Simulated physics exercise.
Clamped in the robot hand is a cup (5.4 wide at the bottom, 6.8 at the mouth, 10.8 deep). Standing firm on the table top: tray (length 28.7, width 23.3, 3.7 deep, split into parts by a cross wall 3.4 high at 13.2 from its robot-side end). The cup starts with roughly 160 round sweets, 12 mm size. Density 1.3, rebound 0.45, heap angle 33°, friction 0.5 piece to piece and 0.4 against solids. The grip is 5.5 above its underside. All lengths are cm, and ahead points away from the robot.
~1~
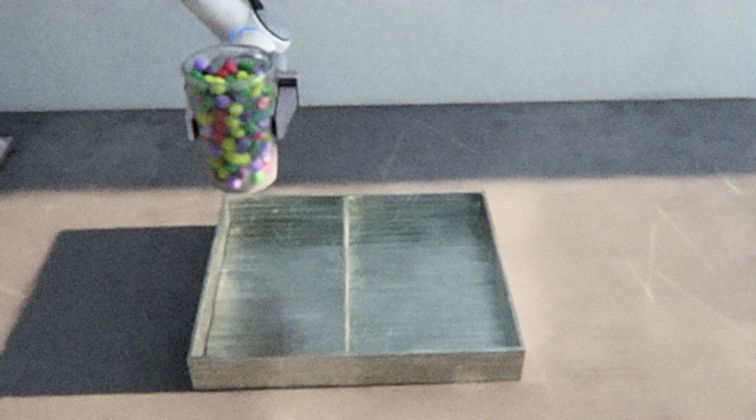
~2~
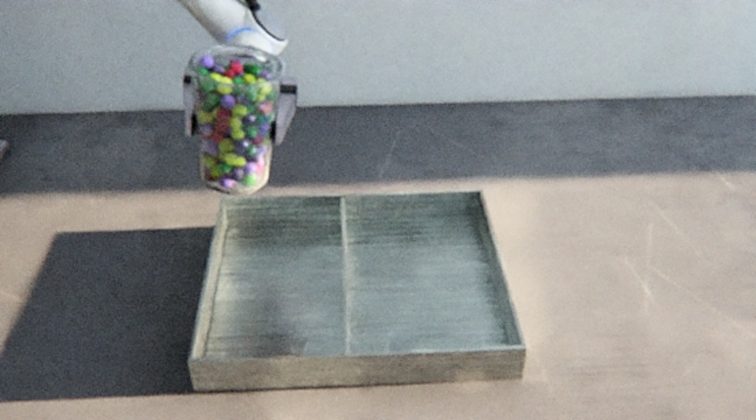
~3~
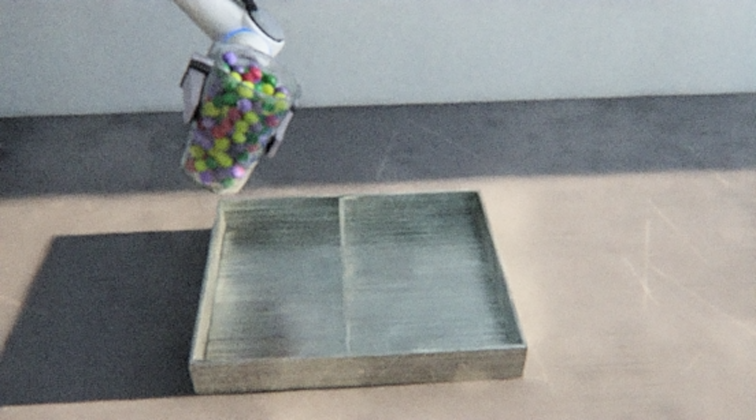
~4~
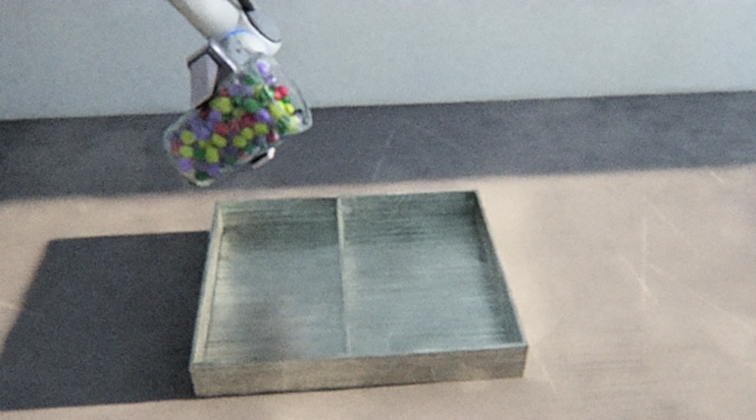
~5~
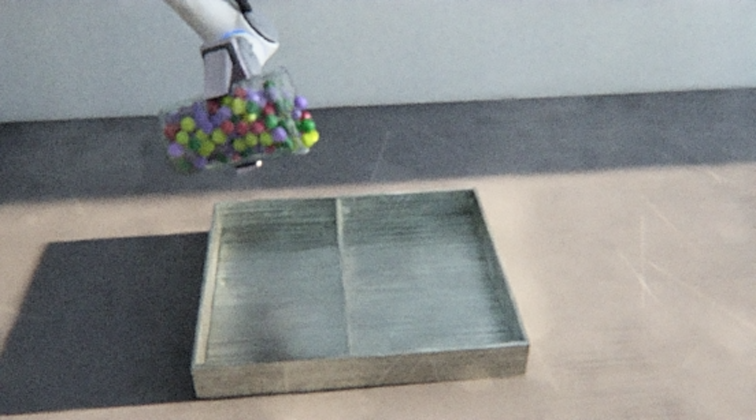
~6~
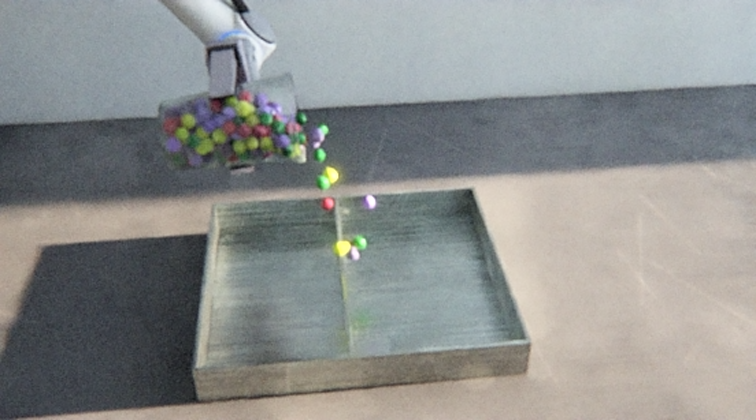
A white robot arm reaches in from the top left over a sunlit brown table against a pale wall, seen from a fixed, raised viewpoint. Its dark gripper holds a clear cup of colourful round sweets above a grey, weathered tray split by a thin divider. The arm tilts the cup rightward until nearly horizontal, and a few sweets tumble from its mouth towards the tray.
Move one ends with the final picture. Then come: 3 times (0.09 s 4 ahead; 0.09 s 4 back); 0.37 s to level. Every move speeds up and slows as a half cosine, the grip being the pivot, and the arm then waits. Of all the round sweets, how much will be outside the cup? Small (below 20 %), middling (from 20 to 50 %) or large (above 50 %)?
A large share, above 50 %, ends outside the cup.
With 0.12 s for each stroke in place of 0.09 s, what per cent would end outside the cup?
In that case some 80 per cent.
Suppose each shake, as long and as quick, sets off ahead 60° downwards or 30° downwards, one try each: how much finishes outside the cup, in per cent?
Some 45 and 65 per cent.
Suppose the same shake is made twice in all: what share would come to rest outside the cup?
Then about 80 per cent.
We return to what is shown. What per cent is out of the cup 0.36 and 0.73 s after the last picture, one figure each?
In turn: 75, 85.
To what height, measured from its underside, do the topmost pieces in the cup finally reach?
About 3.0 cm.
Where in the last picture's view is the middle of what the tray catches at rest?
At about (448, 279).
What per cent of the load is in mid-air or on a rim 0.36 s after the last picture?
Some 10 per cent.
Then, 0.36 s after the last picture, tilted 84° forward, highest piece 20 above the table; 105 in the far-side part, 39 in the cup, 4 in the robot-side part, 16 in flight or on a rim.
Then, 0.73 s after the last picture, tilted 41° forward, highest piece 22 above the table; 127 in the far-side part, 23 in the cup, 11 in the robot-side part, 2 on the table or floor, 1 in flight or on a rim.
Then, 1.11 s after the last picture, level, highest piece 18 above the table; 128 in the far-side part, 23 in the cup, 11 in the robot-side part, 2 on the table or floor.
Then, 2.16 s after the last picture, level, highest piece 18 above the table; 128 in the far-side part, 23 in the cup, 11 in the robot-side part, 2 on the table or floor.
Final count, 128 in the far-side part, 23 in the cup, 11 in the robot-side part, 2 on the table or floor. That is 86 % outside the cup.
